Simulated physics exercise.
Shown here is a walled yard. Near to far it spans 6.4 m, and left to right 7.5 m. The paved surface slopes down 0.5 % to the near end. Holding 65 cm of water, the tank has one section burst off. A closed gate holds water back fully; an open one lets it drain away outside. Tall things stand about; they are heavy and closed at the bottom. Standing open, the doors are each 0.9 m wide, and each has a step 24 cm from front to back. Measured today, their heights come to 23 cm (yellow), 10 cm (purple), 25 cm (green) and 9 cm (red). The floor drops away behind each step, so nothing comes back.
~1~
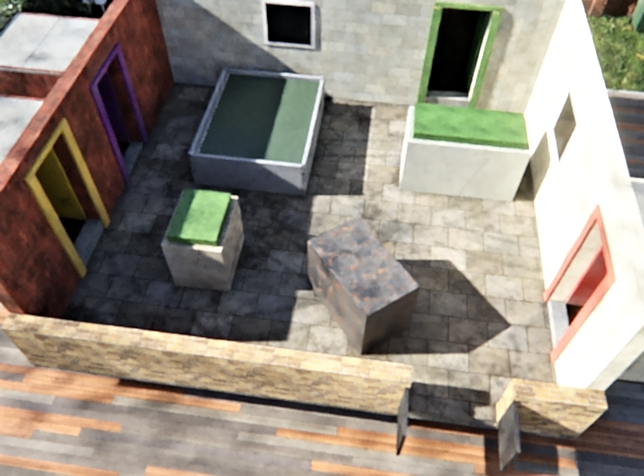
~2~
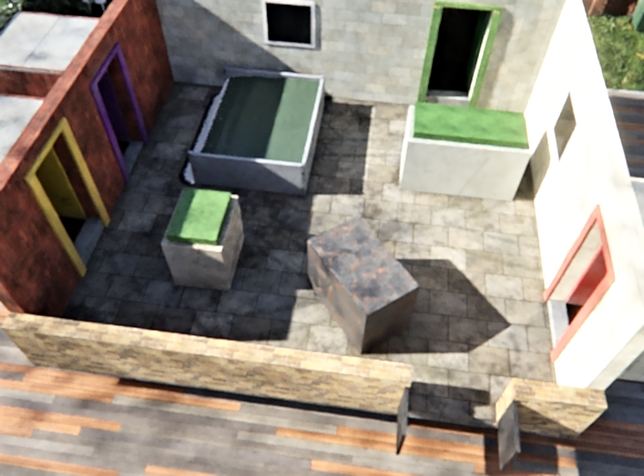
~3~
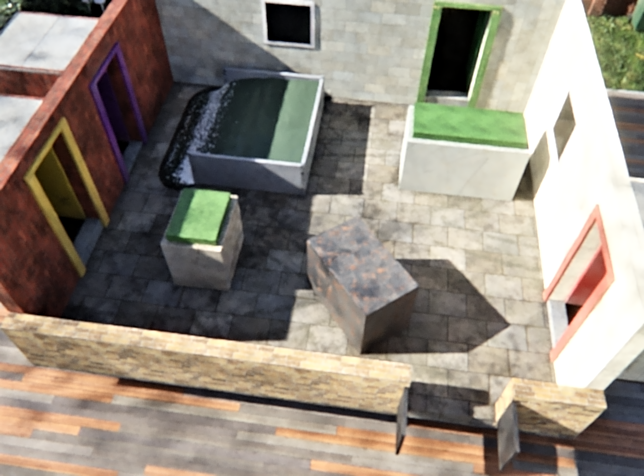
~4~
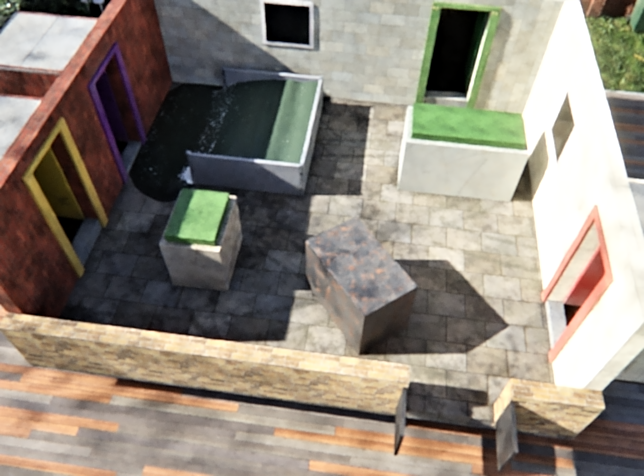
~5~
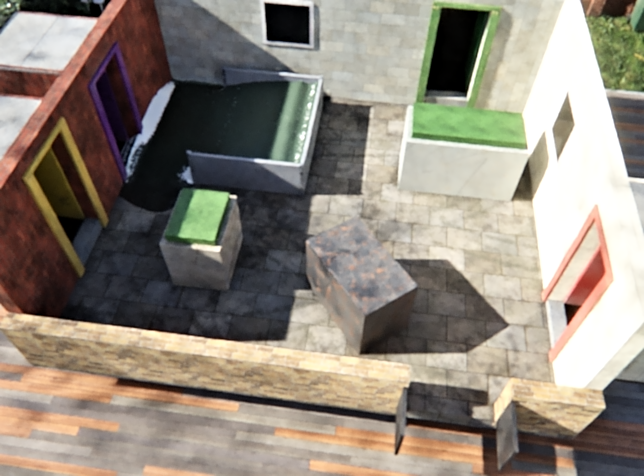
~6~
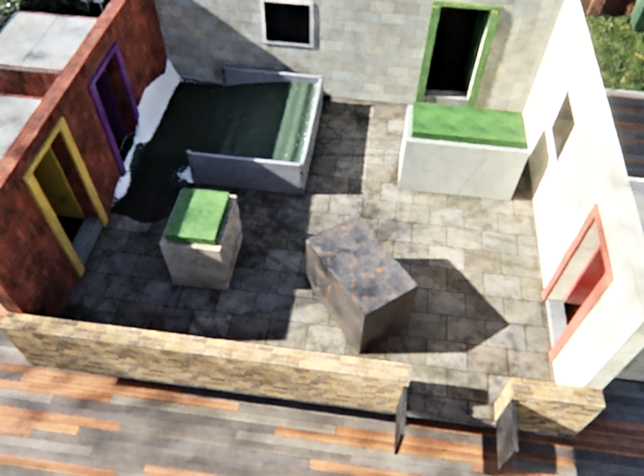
Water pours from the tank's open left side and spreads across the paving to the red wall.
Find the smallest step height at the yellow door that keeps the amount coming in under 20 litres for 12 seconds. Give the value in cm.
The smallest height is roughly 9 cm.
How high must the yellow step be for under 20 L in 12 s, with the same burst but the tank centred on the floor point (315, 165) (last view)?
Roughly 13.0 cm is needed.
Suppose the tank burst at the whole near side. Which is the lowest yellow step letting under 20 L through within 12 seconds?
A height of around 22 cm.
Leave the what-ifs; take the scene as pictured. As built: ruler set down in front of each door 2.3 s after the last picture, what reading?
In cm: Yellow 10, purple 24, green 4, red 0.
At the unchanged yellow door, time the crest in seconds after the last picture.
Roughly 6.5 s.
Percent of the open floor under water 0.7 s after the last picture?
About 15 per cent.
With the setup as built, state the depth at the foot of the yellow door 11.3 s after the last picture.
Some 9.5 centimetres.
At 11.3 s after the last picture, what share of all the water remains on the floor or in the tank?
Remaining share: Around 82 %.
Then, 0.7 s after the last picture water covers 15 % of the floor, deepest (57 cm) near (172, 83); 6 cm at the yellow door, 0 litres in over its 23 cm step.
Then, 2.3 s after the last picture water covers 35 % of the floor, deepest (28 cm) near (53, 332); 10 cm at the yellow door, 0 litres in over its 23 cm step.
Then, 11.3 s after the last picture water covers 95 % of the floor, deepest (14 cm) near (341, 337); 9 cm at the yellow door, 0 litres in over its 23 cm step.
At the yellow door as built, the water peaked near 12 cm, 6.3 s after the last picture.
Run again over the same 12 s with other heights there, 42 litres in over 7 cm, 11 litres over 10 cm. The limit of 20 litres is kept from about 9 cm up.
